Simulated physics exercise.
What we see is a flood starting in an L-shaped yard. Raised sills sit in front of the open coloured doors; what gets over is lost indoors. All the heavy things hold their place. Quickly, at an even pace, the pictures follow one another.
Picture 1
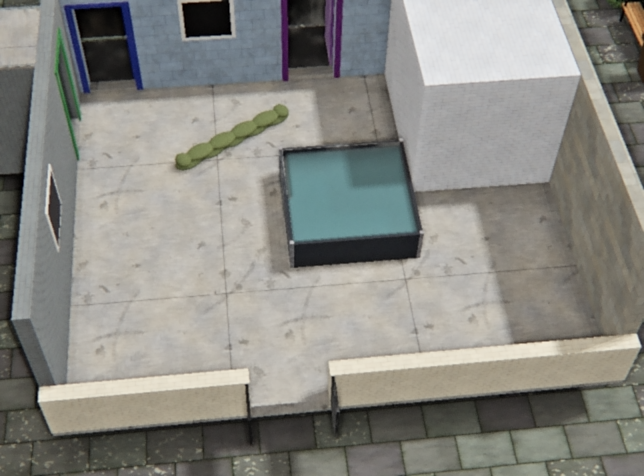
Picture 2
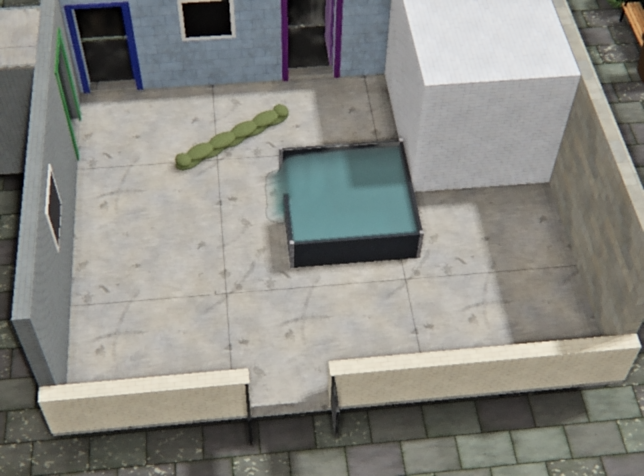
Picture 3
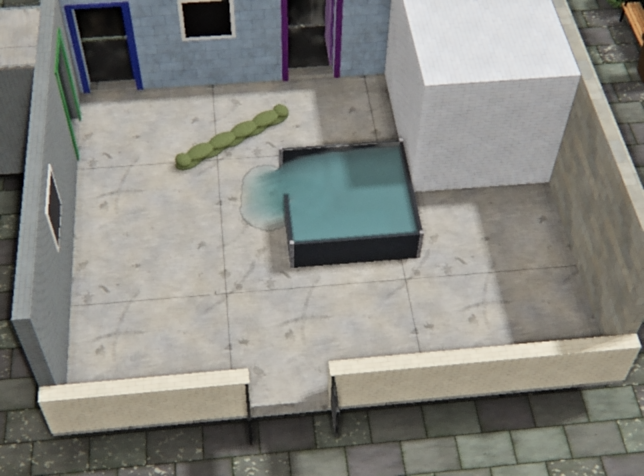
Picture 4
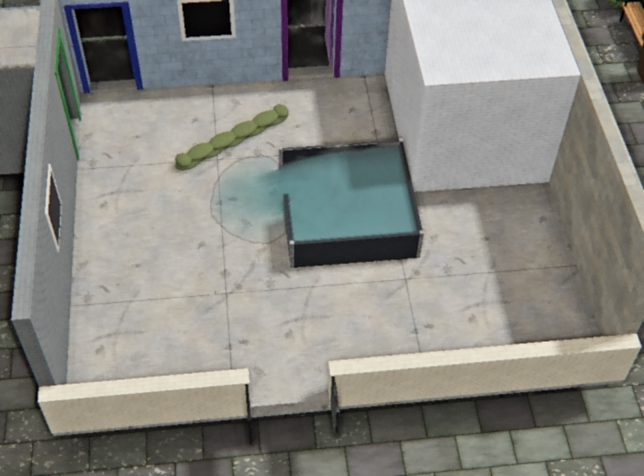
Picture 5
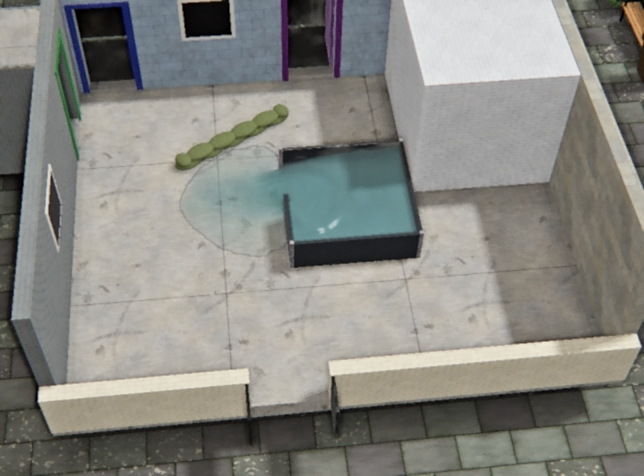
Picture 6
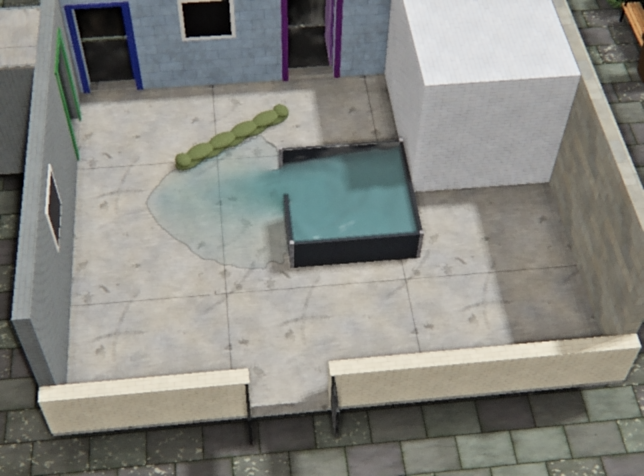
Water poured out of the left side of a dark-edged tank in a walled yard, spreading steadily leftward across the pale paved floor in a widening, rounded puddle just below a lumpy green barrier.
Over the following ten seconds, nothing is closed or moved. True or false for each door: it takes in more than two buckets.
For the purple door, false; for the blue door, true; for the green door, false.
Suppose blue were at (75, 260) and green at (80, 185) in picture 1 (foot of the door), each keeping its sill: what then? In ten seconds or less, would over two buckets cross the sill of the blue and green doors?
Then: The blue one tops the mark, the green one tops the mark.
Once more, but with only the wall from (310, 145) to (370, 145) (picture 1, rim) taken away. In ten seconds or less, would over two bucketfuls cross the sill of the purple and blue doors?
Looks like purple gets past it, and blue gets past it too.
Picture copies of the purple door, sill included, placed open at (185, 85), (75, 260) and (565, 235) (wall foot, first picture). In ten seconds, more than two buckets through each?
Going door by door: The first remains below the limit, the second runs past the limit, the third remains below the limit.
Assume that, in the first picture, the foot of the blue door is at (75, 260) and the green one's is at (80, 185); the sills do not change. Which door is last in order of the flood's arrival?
I'd name the purple one.
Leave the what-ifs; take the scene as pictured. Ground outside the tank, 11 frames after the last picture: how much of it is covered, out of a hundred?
25 %, roughly.
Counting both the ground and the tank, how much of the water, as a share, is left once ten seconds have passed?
Estimate: 92 per cent.
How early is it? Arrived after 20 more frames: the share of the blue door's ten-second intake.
About 10 per cent.
A moment on, water covers 20 % of the floor; the purple door not reached, the blue door not reached, the green door not reached.
Next, water covers 25 % of the floor; the purple door not reached, the blue door not reached, the green door wet at the sill, nothing in.
Then, water covers 35 % of the floor; the purple door not reached, the blue door under two buckets in, the green door under two buckets in.
Later, water covers 60 % of the floor; the purple door wet at the sill, nothing in, the blue door far over two buckets in, the green door under two buckets in.
In the end, water covers 90 % of the floor; the purple door wet at the sill, nothing in, the blue door far over two buckets in, the green door under two buckets in.
